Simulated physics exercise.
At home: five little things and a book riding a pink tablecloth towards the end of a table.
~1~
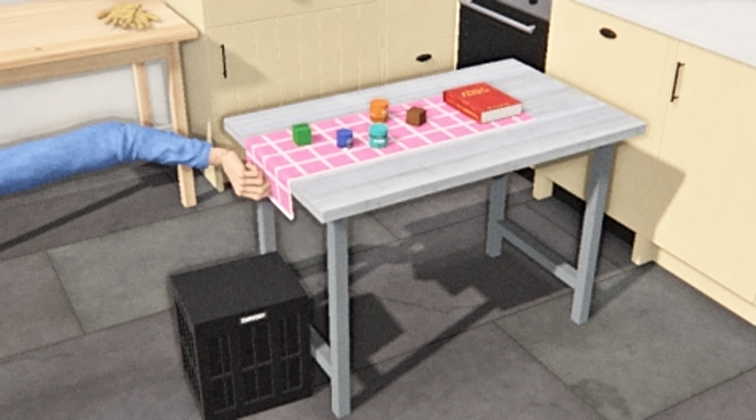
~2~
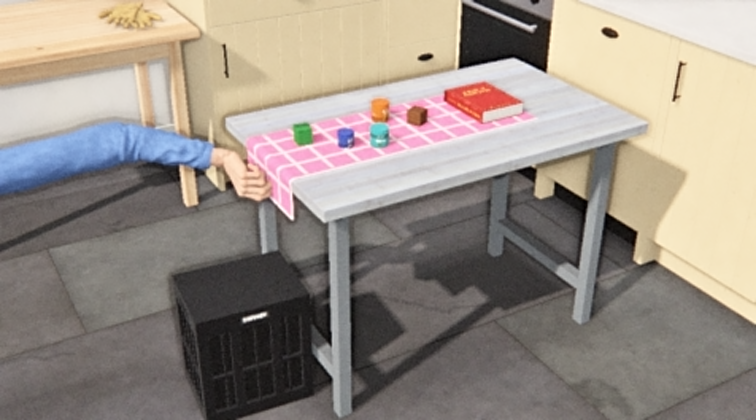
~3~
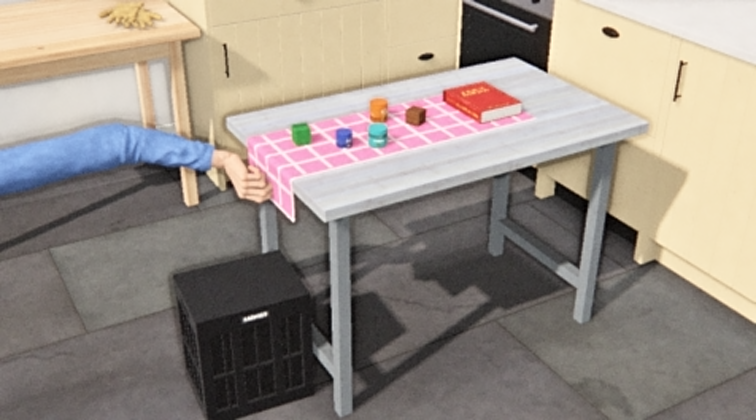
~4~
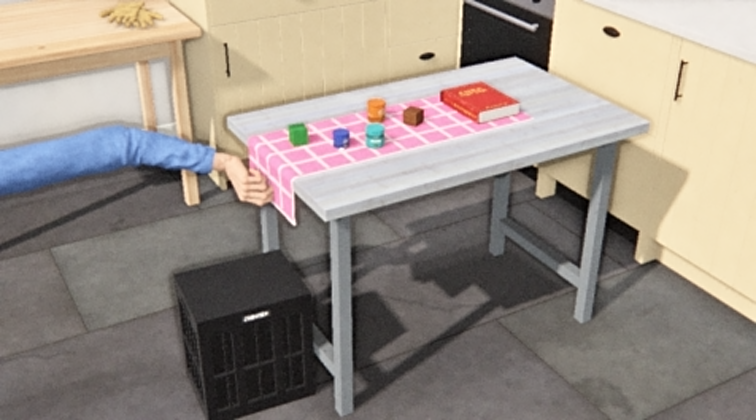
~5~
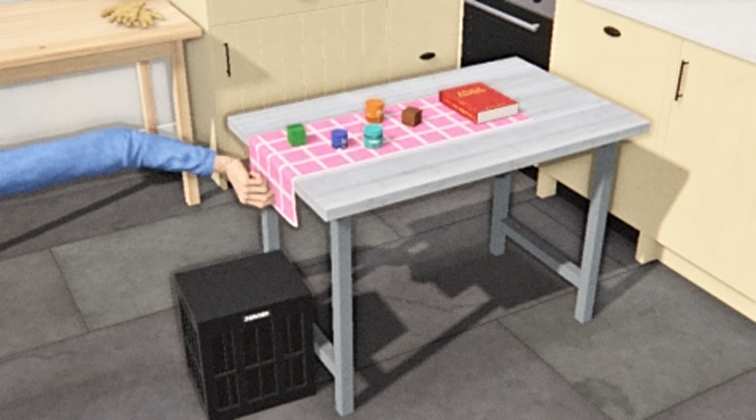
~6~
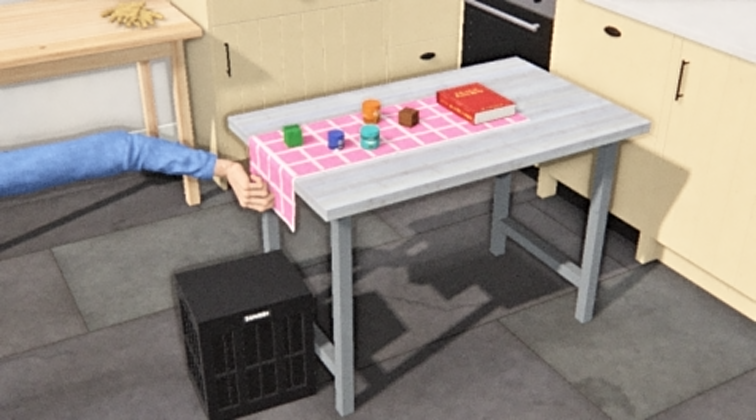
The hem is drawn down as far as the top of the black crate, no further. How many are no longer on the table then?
The count of fallen things is two.
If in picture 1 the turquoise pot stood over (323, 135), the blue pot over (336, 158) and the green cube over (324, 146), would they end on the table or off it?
The turquoise pot falls, the blue pot is carried off, the green cube is carried off.
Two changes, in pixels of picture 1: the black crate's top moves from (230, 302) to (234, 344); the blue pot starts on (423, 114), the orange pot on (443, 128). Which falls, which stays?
The blue pot survives; the orange pot holds on.
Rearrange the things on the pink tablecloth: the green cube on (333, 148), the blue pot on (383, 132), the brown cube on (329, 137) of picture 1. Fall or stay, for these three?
The green cube is carried off, the blue pot survives, the brown cube tumbles off.
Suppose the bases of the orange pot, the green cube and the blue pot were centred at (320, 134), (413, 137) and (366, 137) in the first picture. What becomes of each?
The orange pot comes down, the green cube keeps its place on top, the blue pot remains up.
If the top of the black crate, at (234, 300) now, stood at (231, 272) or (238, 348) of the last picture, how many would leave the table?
Then 1 and 4.
Soon after, hem near (274, 234); all still up.
After that, hem near (274, 255); green cube gone.
And then, hem on the crate; green cube and blue pot gone.
In the end, hem on the crate; green cube and blue pot gone. It carries off two.
